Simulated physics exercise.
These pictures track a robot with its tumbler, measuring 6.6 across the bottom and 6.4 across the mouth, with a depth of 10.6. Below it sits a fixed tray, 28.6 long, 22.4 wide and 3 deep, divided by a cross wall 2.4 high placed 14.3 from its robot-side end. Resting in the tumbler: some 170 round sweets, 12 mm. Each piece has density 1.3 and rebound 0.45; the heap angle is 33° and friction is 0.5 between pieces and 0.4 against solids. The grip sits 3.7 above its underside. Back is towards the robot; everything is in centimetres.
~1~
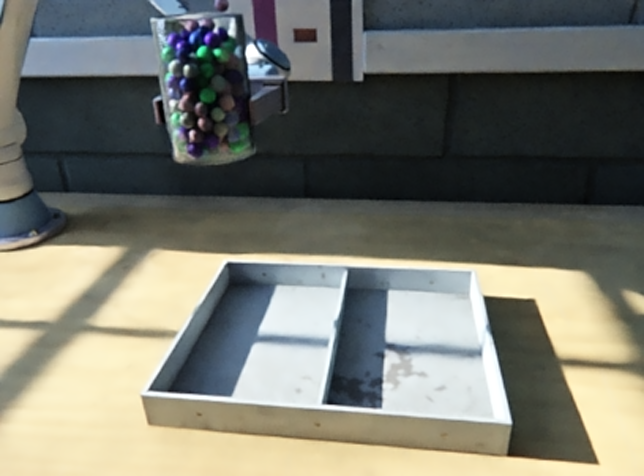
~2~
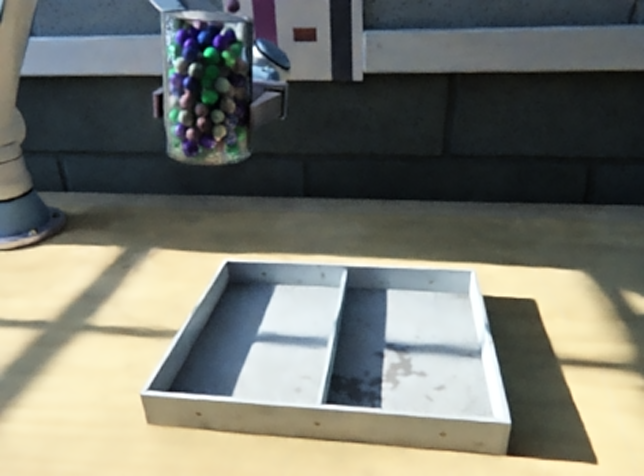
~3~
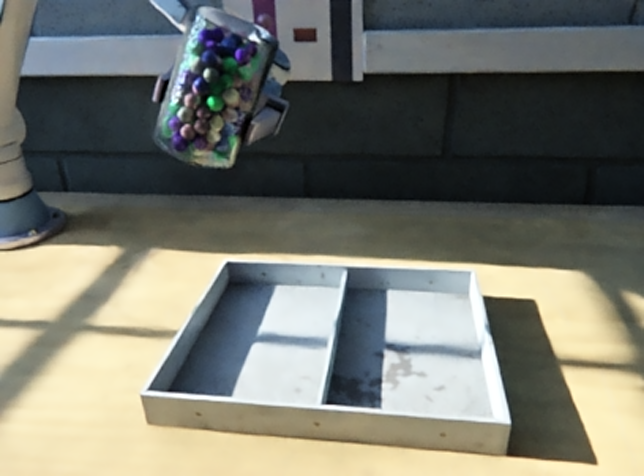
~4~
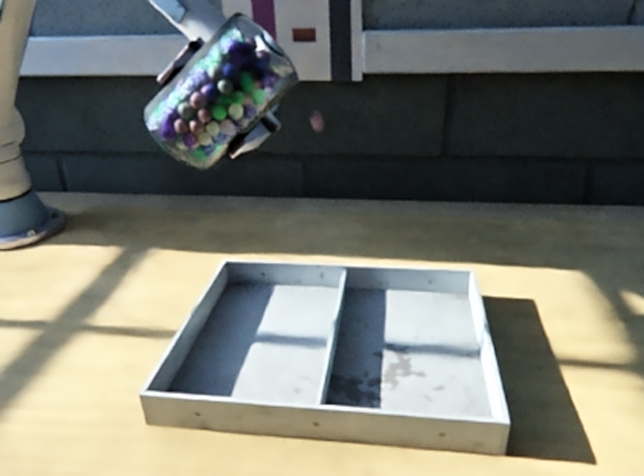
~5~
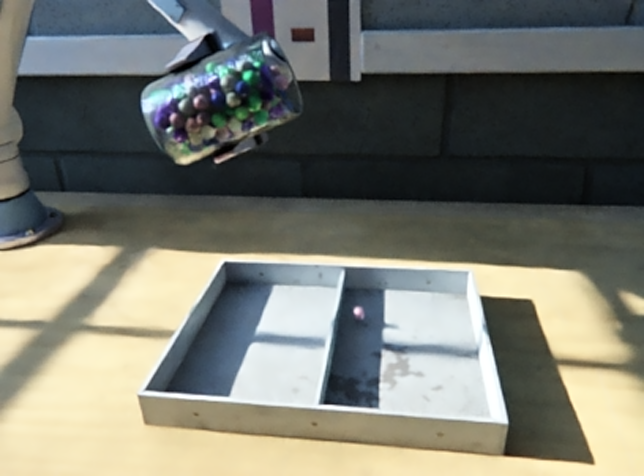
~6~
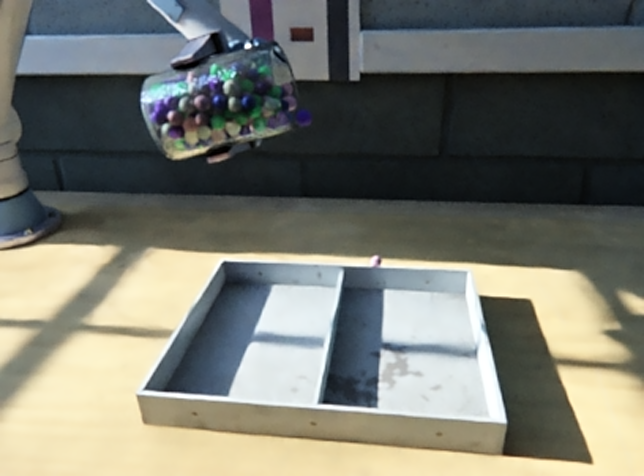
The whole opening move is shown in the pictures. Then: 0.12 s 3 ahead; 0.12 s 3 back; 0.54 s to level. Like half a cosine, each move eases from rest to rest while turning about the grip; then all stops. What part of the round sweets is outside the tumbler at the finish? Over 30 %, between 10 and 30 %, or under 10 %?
Between 10 and 30 %.
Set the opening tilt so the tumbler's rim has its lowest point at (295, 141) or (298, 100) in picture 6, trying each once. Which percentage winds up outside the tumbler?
Near 30 and 5 in a hundred.
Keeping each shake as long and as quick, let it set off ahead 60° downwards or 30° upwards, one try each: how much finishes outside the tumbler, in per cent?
Near 0 and 20 percent respectively.
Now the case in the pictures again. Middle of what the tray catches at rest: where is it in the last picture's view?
Approximately (390, 338) in pixels.
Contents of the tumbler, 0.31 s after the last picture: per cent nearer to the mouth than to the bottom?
About 45 per cent.
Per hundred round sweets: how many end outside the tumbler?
Estimate: Roughly 15 %.
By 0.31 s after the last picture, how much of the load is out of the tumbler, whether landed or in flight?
I'd say some 10 percent.
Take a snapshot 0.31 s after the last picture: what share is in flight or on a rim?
Some 10 percent.
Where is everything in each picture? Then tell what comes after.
The first frame shows tumbler middle at (207, 90), level; upper third of the load around (206, 58), from x 170 to 245, top at y 5; 168 in the tumbler.
The second frame shows tumbler middle at (209, 89), tilted 7° forward; upper third of the load around (207, 57), from x 175 to 240, top at y 5.
The third frame shows tumbler middle at (215, 91), tilted 26° forward; upper third of the load around (218, 63), from x 170 to 265, top at y 20.
The fourth frame shows tumbler middle at (221, 96), tilted 49° forward; upper third of the load around (229, 72), from x 160 to 315, top at y 45; 167 in the tumbler, 1 in flight or on a rim.
The fifth frame shows tumbler middle at (223, 101), tilted 68° forward; upper third of the load around (228, 83), from x 160 to 360, top at y 55; 167 in the tumbler, 1 in the far-side part.
The sixth frame shows tumbler middle at (223, 103), tilted 75° forward; upper third of the load around (219, 87), from x 160 to 375, top at y 65; 167 in the tumbler, 1 in the far-side part.
Then, 0.31 s after the last picture, tilted 72° forward, highest piece 27 above the table; 149 in the tumbler, 2 in the far-side part, 17 in flight or on a rim.
Then, 0.62 s after the last picture, tilted 14° forward, highest piece 31 above the table; 142 in the tumbler, 22 in the far-side part, 3 in the robot-side part, 1 in flight or on a rim.
Then, 0.98 s after the last picture, level, highest piece 30 above the table; 142 in the tumbler, 22 in the far-side part, 4 in the robot-side part.
Then, 2.03 s after the last picture, level, highest piece 30 above the table; 142 in the tumbler, 22 in the far-side part, 4 in the robot-side part.
Final count, 142 in the tumbler, 22 in the far-side part, 4 in the robot-side part. That is 15 % outside the tumbler.
